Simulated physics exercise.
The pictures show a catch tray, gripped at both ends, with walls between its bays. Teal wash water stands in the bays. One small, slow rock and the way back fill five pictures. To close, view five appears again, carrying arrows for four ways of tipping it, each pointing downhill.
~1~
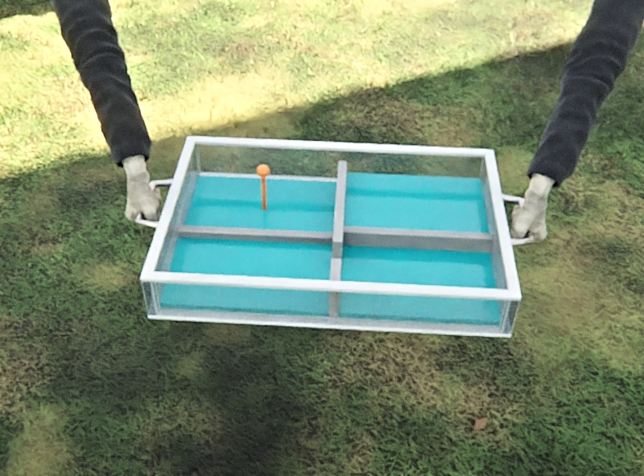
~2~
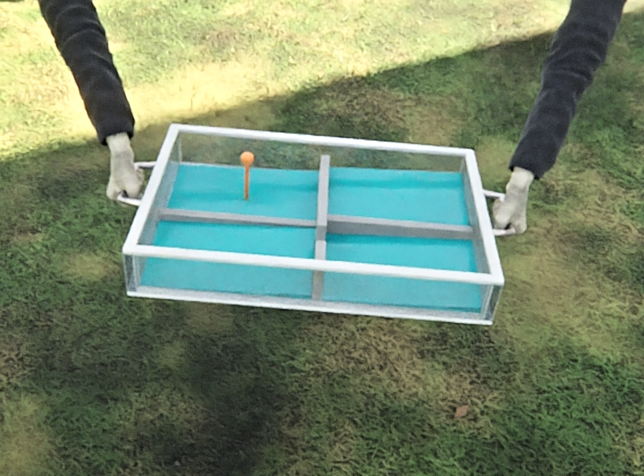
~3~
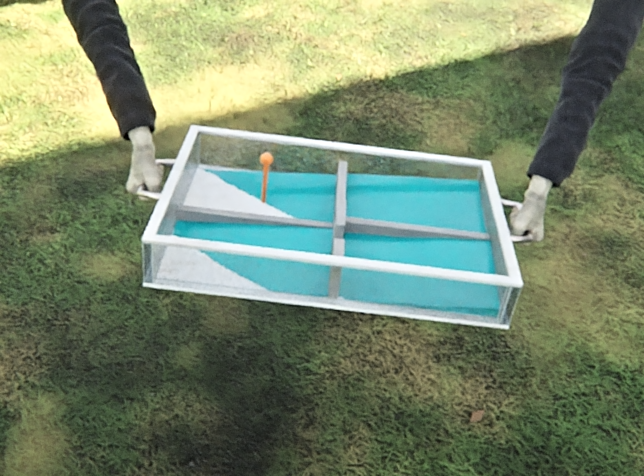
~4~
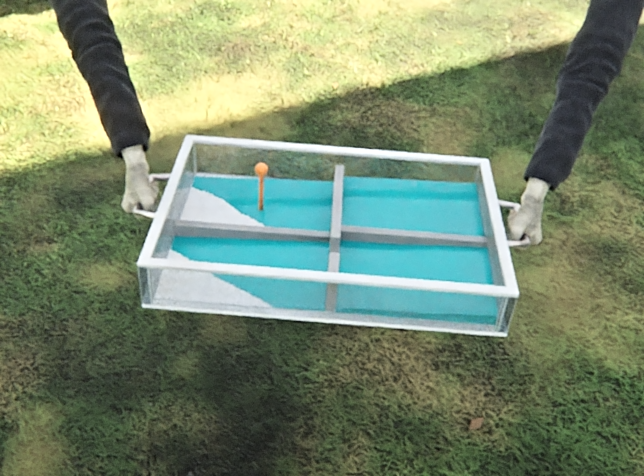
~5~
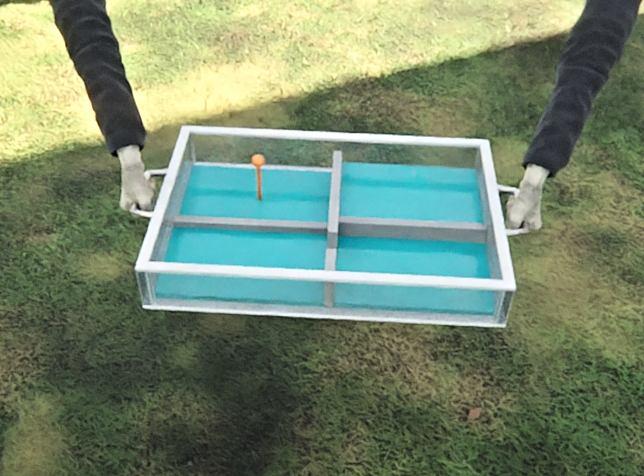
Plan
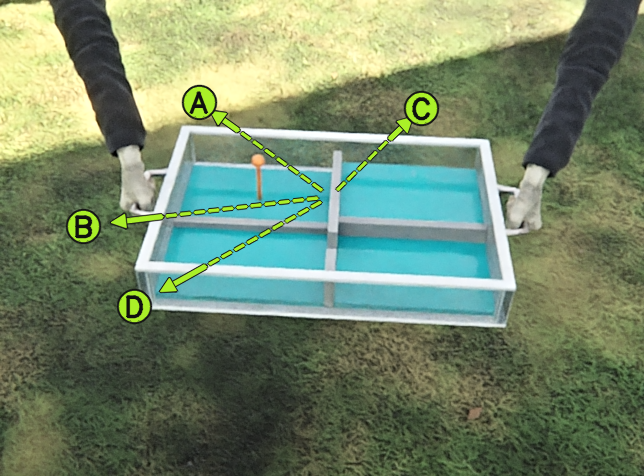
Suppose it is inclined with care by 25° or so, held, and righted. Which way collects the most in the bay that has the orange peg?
Choose A.
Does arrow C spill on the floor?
Yes.
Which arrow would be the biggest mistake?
D.
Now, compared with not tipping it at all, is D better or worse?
Worse.
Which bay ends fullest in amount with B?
That is the back left bay.
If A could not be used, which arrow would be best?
It is B.
On the marked copy, A ends at (214, 113); B ends at (116, 222); C ends at (408, 120); D ends at (164, 289).
Choosing A, about 43 % of the liquid ends in the peg's bay; about 39 % goes over the rim.
Choosing B, about 31 % of the liquid ends in the peg's bay; about 16 % goes over the rim.
Choosing C, about 14 % of the liquid ends in the peg's bay; about 29 % goes over the rim.
Choosing D, about 3 % of the liquid ends in the peg's bay; about 46 % goes over the rim.
